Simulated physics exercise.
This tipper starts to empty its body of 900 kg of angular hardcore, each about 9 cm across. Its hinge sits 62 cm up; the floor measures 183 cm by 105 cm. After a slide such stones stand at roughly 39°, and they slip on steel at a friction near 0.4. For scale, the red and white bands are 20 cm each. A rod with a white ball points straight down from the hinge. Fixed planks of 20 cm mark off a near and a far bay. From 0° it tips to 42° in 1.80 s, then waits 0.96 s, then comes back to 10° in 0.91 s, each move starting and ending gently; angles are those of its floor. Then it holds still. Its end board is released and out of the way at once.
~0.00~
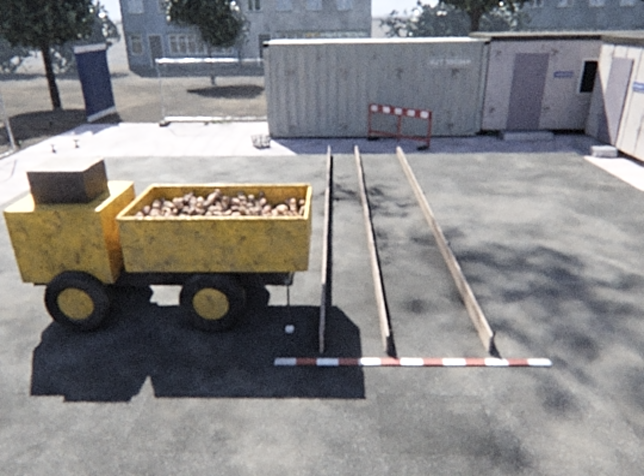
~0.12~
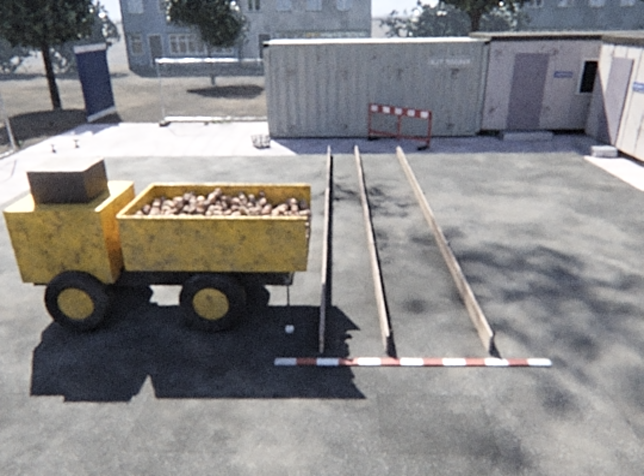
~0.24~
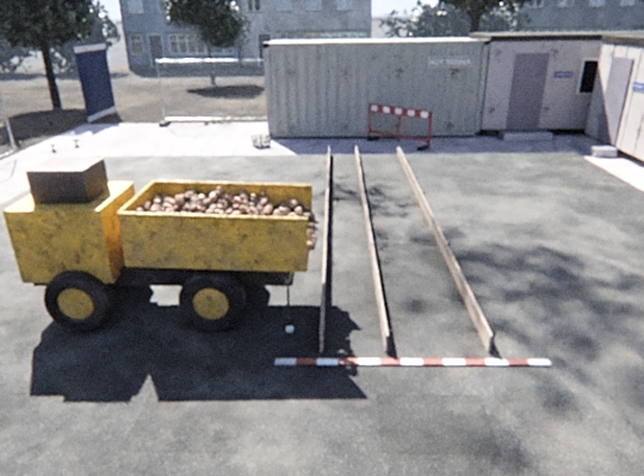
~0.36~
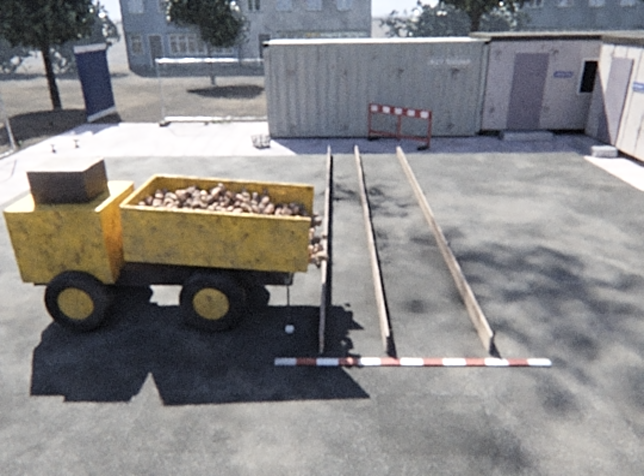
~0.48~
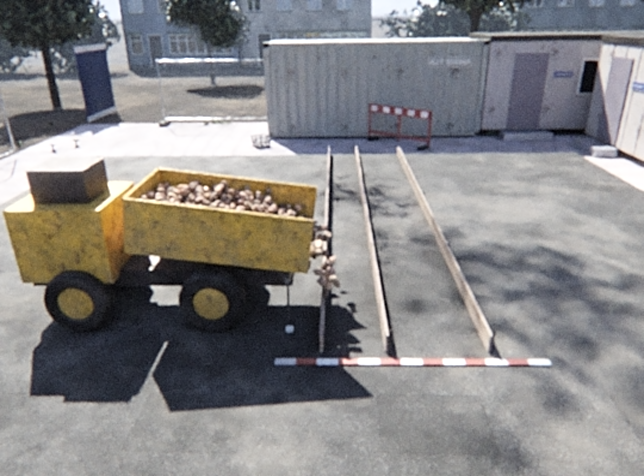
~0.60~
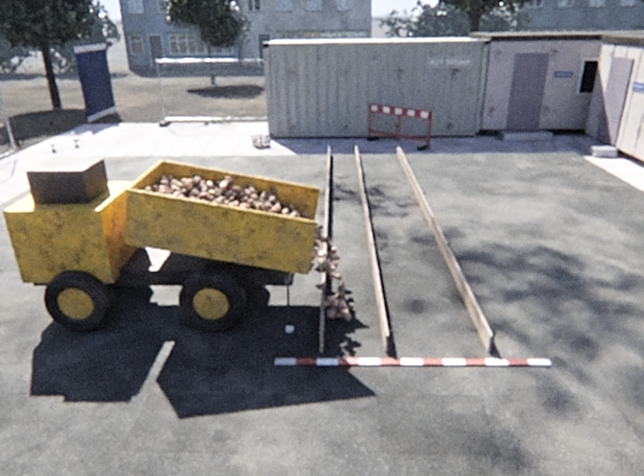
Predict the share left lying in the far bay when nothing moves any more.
Close to 20 in a hundred.
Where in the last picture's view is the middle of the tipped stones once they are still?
Near (350, 295).
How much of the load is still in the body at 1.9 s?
Roughly 30 per cent is still inside.
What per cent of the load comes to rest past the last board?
About 0 per cent.
After 1.4 s the floor is at 35°; 79 % in the body, 3 % short of the bays, 18 % in the near bay; the foremost stones are at (372, 298).
After 1.9 s the floor is at 42°; 29 % in the body, 6 % short of the bays, 62 % in the near bay, 3 % in the far bay; the foremost stones are at (407, 302).
After 4.1 s the floor is at 10°; 0 % in the body, 17 % short of the bays, 65 % in the near bay, 18 % in the far bay; the foremost stones are at (463, 310).
After 7.0 s the floor is at 10°; 0 % in the body, 17 % short of the bays, 65 % in the near bay, 18 % in the far bay; the foremost stones are at (463, 310).
